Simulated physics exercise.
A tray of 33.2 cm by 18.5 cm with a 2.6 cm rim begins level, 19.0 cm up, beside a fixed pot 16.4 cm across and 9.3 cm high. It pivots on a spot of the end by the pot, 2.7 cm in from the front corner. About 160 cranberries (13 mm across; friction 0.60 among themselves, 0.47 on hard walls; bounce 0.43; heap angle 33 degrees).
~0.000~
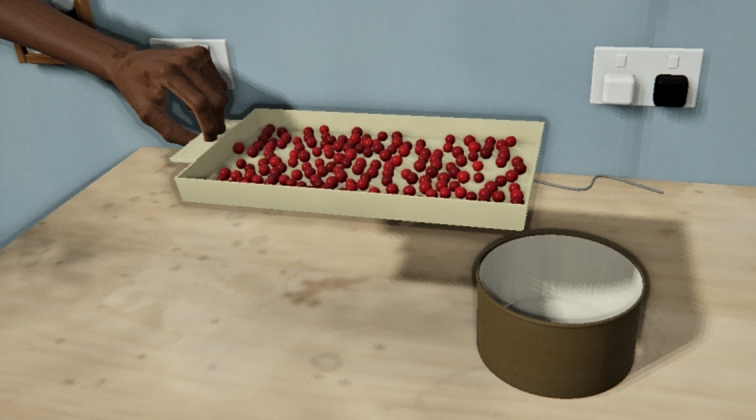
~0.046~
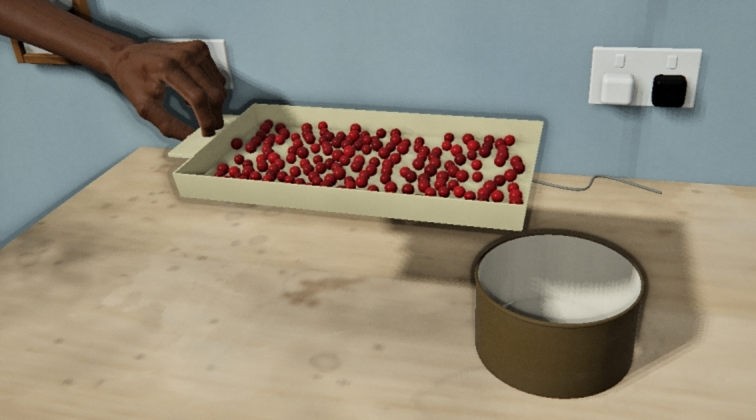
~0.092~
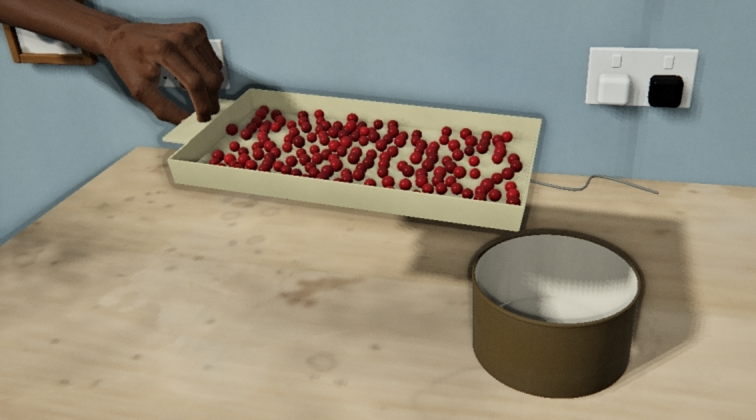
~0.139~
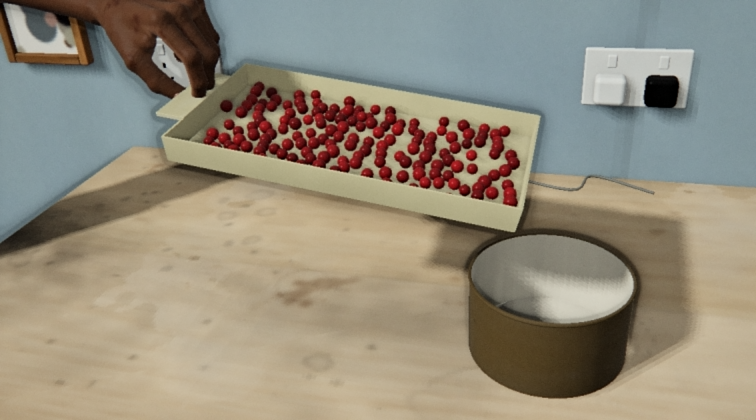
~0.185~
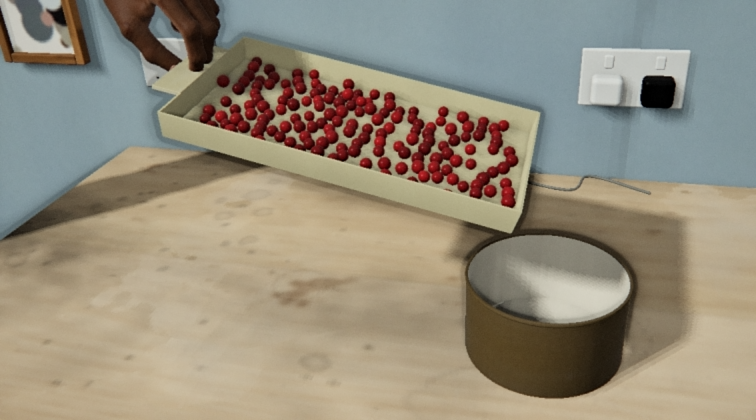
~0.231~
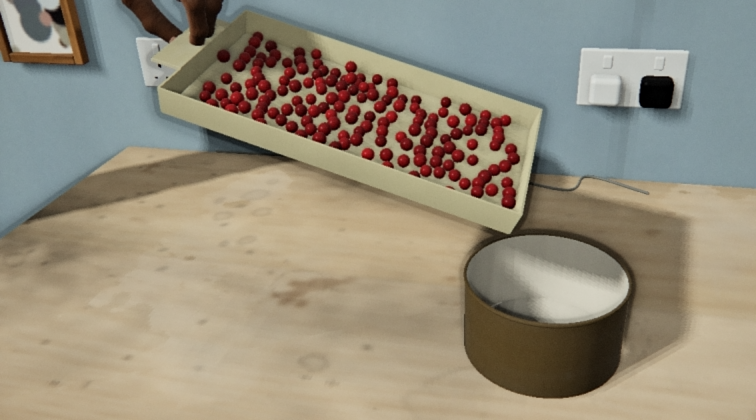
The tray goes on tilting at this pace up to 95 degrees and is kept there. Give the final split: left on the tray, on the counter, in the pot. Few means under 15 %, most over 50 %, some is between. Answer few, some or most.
Tray: Few, counter: Most, pot: Some.
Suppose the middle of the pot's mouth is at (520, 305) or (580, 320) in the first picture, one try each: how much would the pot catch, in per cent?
About 45 and 85 per cent.
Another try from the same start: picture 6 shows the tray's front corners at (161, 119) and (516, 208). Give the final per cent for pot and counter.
Pot 30, counter 65.
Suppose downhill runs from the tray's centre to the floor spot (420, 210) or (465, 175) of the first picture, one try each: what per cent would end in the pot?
Some 0 and 70 per cent.
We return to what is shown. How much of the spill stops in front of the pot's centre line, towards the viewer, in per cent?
About 100 per cent.
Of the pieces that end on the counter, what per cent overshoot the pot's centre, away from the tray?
Some 90 per cent.
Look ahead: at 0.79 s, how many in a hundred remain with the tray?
Some 85 per cent of the load.
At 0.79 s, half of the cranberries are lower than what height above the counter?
Some 24 cm.
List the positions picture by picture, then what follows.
In the first frame, tray tilt 0 degrees, front corners at (179, 177) and (523, 204); middle of the pieces at (376, 165); pot at (559, 274).
In the second frame, tray tilt 1 degrees, front corners at (177, 173) and (523, 204); middle of the pieces at (375, 162).
In the third frame, tray tilt 4 degrees, front corners at (172, 159) and (521, 205), lowest corner right front; middle of the pieces at (372, 155).
In the fourth frame, tray tilt 9 degrees, front corners at (166, 136) and (519, 207), lowest corner right front; middle of the pieces at (369, 142).
In the fifth frame, tray tilt 14 degrees, front corners at (162, 111) and (518, 209), lowest corner right front; middle of the pieces at (368, 129).
In the sixth frame, tray tilt 19 degrees, front corners at (162, 87) and (519, 211), lowest corner right front; middle of the pieces at (370, 117); pot at (546, 274). Its pace works out near 110 degrees a second.
After 0.57 s, tilt 57 degrees; the tray holds 100 %, the pot 0 %.
After 0.79 s, tilt 81 degrees; the tray holds 85 %, the pot 0 %.
Then, at 1.12 s, tilt 95 degrees; the tray holds 20 %, the pot 15 %.
At rest (2.0 s), tray 5 %, counter 65 %, pot 30 %.
